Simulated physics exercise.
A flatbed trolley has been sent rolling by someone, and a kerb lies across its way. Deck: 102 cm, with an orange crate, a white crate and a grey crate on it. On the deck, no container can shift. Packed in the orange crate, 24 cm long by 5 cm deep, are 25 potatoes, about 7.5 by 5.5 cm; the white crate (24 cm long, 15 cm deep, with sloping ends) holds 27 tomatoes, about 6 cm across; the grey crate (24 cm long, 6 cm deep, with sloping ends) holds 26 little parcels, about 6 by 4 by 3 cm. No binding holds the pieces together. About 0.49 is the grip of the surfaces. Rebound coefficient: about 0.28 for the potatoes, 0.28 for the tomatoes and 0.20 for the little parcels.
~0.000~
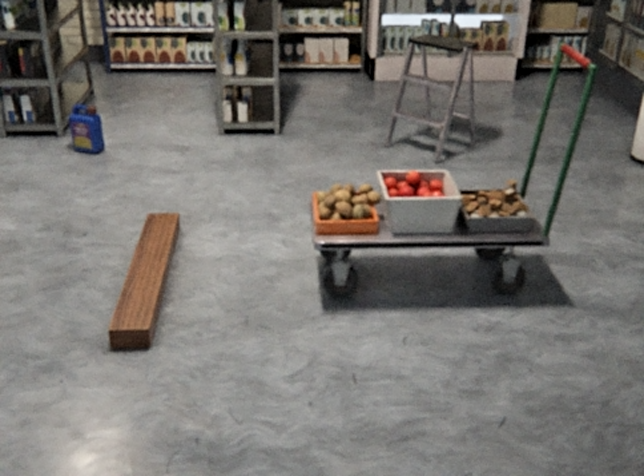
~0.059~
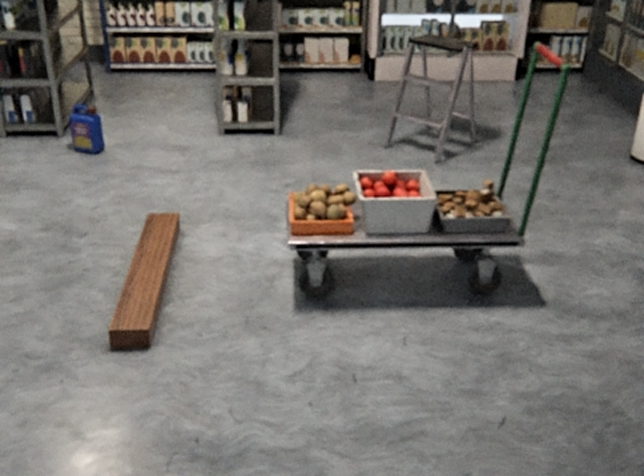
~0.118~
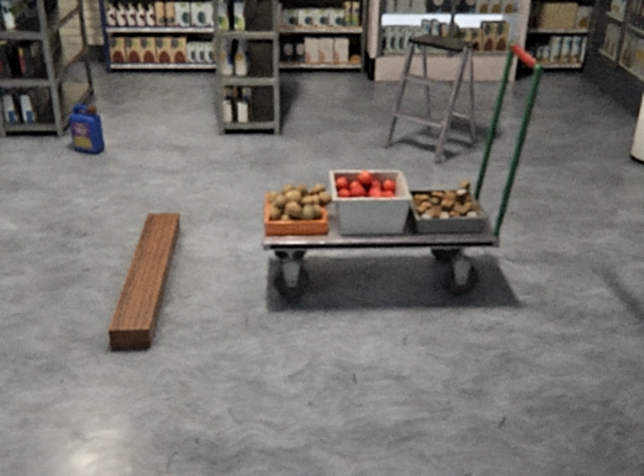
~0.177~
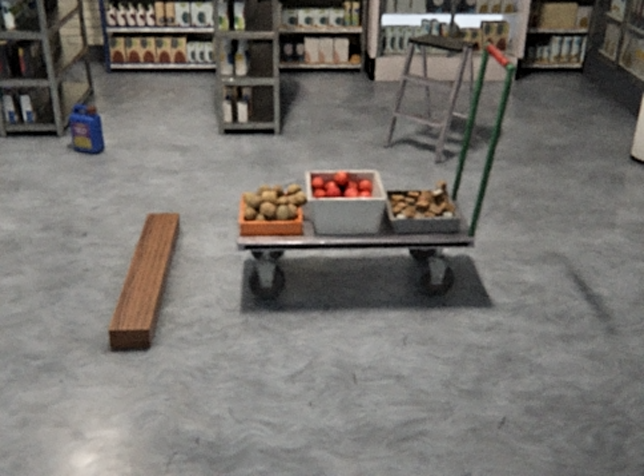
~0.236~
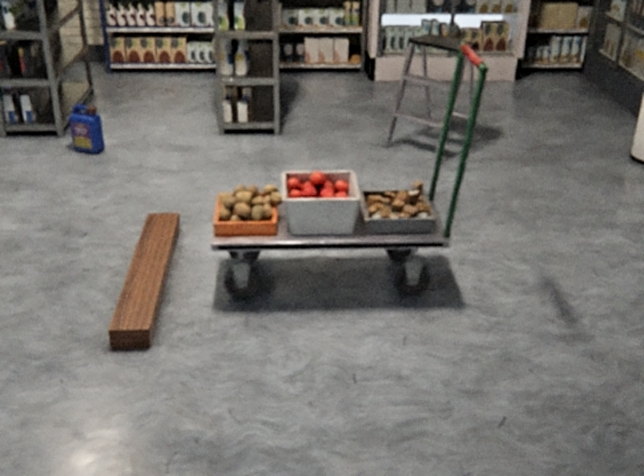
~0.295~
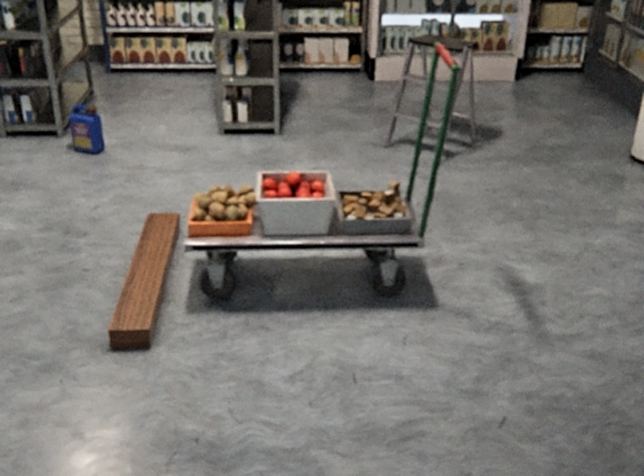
A flatbed trolley with a green handle and red grip rolls steadily leftward across a grey, shop-like floor, seen from a fixed, slightly raised viewpoint. It carries an orange crate of potatoes, a white crate of tomatoes and a grey crate of small brown items, left to right. The crates ride along unshifted as the gap to the brown kerb lying at left narrows, while the shelves, stepladder and blue container behind stay still.
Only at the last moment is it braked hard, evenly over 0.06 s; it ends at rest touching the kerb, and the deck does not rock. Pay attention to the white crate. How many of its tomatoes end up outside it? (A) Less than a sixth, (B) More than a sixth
A.
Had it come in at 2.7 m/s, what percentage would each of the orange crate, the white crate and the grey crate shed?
Then the orange crate sheds 40 per cent of its load, the white crate 0 per cent, and the grey crate 10 per cent.
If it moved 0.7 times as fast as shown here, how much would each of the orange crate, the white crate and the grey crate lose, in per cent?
In that case orange crate 20, white crate 0, grey crate 10 per cent.
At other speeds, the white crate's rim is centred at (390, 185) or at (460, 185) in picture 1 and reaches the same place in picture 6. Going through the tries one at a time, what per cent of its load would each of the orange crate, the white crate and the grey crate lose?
Per cent lost, first try then second - orange crate: 20, 40; white crate: 0, 0; grey crate: 0, 10.
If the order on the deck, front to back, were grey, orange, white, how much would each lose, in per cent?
Orange crate 30 %, white crate 0 %, grey crate 10 %.
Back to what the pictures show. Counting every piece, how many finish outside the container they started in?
10 or so.
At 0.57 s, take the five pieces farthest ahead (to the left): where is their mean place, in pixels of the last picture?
Somewhere near pixel (142, 207).
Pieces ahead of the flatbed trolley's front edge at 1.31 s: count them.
Around 6.
After 0.35 s, the brake bites.
After 0.45 s, 1 of 25 out of the orange crate, 0 of 27 out of the white crate and 0 of 26 out of the grey crate.
After 0.57 s, 5 of 25 out of the orange crate, 0 of 27 out of the white crate and 1 of 26 out of the grey crate.
After 0.80 s, 8 of 25 out of the orange crate, 0 of 27 out of the white crate and 2 of 26 out of the grey crate.
Outcome (at 1.31 s), 8 of 25 out of the orange crate, 0 of 27 out of the white crate and 2 of 26 out of the grey crate. Asked share, 0 of 27, 0 per cent.
